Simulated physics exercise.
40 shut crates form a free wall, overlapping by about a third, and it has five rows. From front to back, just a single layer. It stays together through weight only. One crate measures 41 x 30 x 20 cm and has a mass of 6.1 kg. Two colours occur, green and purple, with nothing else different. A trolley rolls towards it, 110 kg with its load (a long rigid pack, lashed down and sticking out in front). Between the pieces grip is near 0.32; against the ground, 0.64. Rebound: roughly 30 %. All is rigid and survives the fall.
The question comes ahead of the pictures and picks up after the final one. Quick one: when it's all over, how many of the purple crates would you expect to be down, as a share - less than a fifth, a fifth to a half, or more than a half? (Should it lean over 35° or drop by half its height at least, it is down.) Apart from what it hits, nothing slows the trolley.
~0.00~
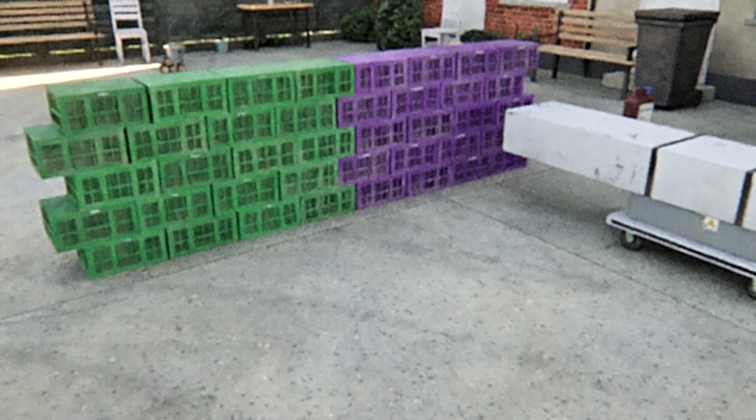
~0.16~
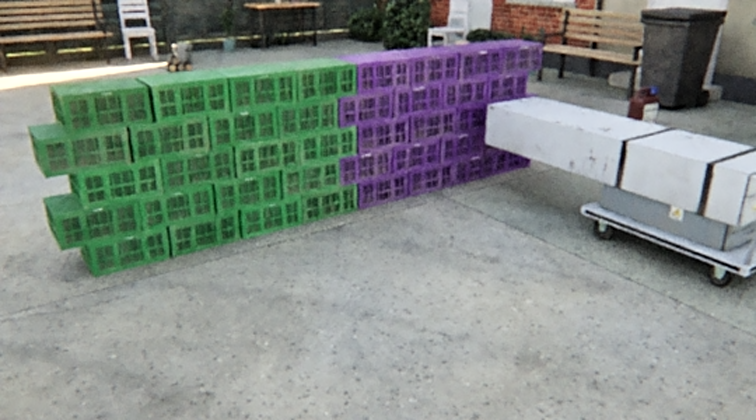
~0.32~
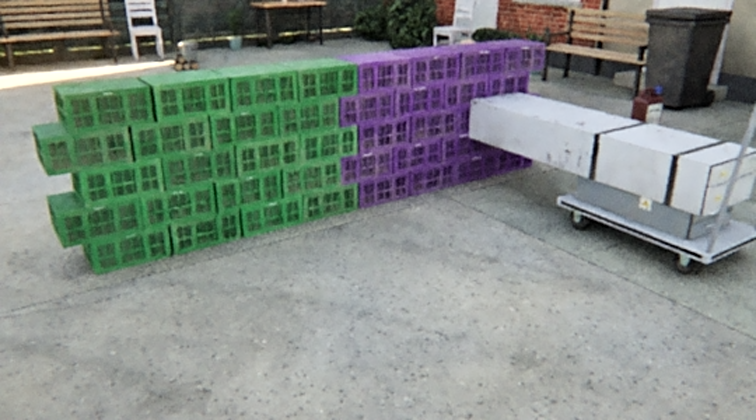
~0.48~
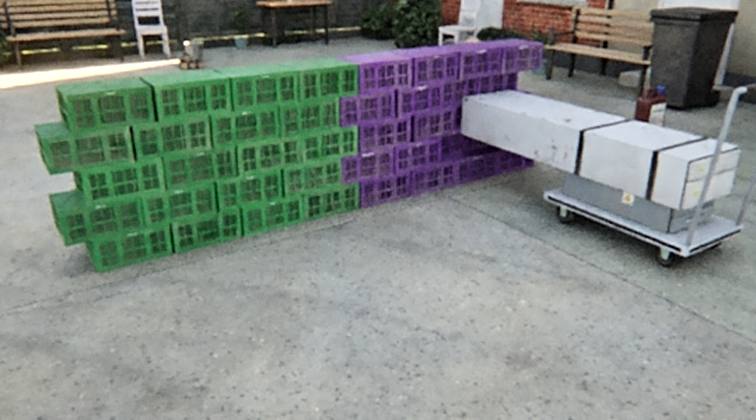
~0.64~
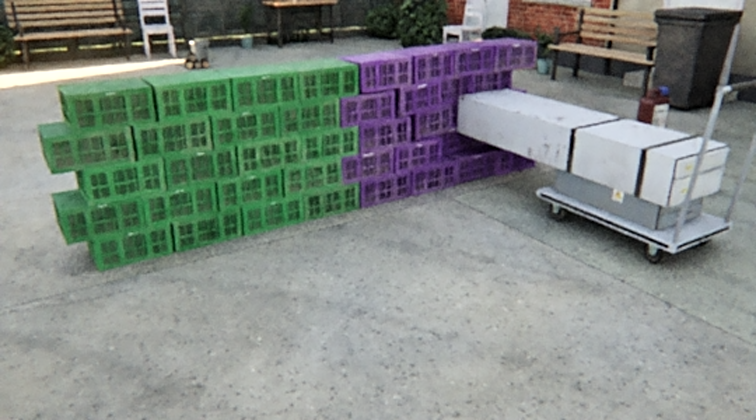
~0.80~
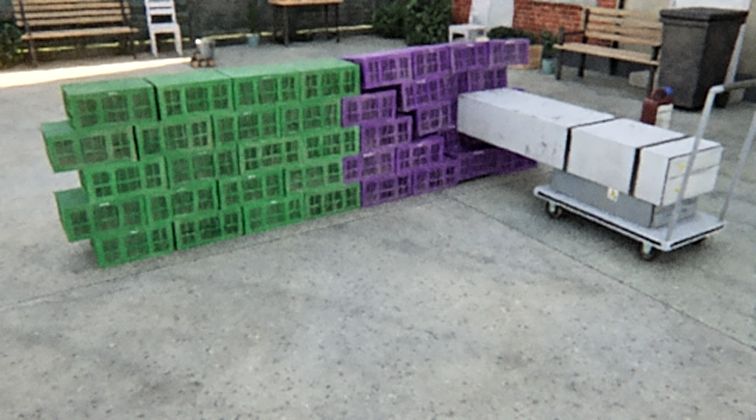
Fallen: Past a half.
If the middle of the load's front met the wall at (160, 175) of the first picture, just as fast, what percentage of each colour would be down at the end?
Then purple ends 0 per cent down and green 50 per cent.
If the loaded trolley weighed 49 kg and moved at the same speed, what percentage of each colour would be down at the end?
Purple 0, green 0 %.
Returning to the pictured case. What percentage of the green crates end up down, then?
Green: 0%.
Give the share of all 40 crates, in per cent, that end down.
Somewhere near 30 in a hundred.
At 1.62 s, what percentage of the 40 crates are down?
At that instant, 30 percent.
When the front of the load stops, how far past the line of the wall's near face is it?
Offset past line: Approx. 35 cm.
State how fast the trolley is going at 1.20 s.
About 0.1 m/s.
After 1.20 s, load 30 cm past the wall's line, still rolling; 6 of the 20 purple crates down (6 of 40 in all colours); top purple crate leaning 30°.
After 1.62 s, load 34 cm past the wall's line, still rolling; 12 of the 20 purple crates down (12 of 40 in all colours); top purple crate on its side.
At rest (2.8 s), load 35 cm past the wall's line, stopped; 12 of the 20 purple crates down (12 of 40 in all colours); top purple crate upside down; top green crate unmoved. That is 60 per cent. As the last picture would show them, middles, top purple crate near (215, 169), top green crate near (109, 103).
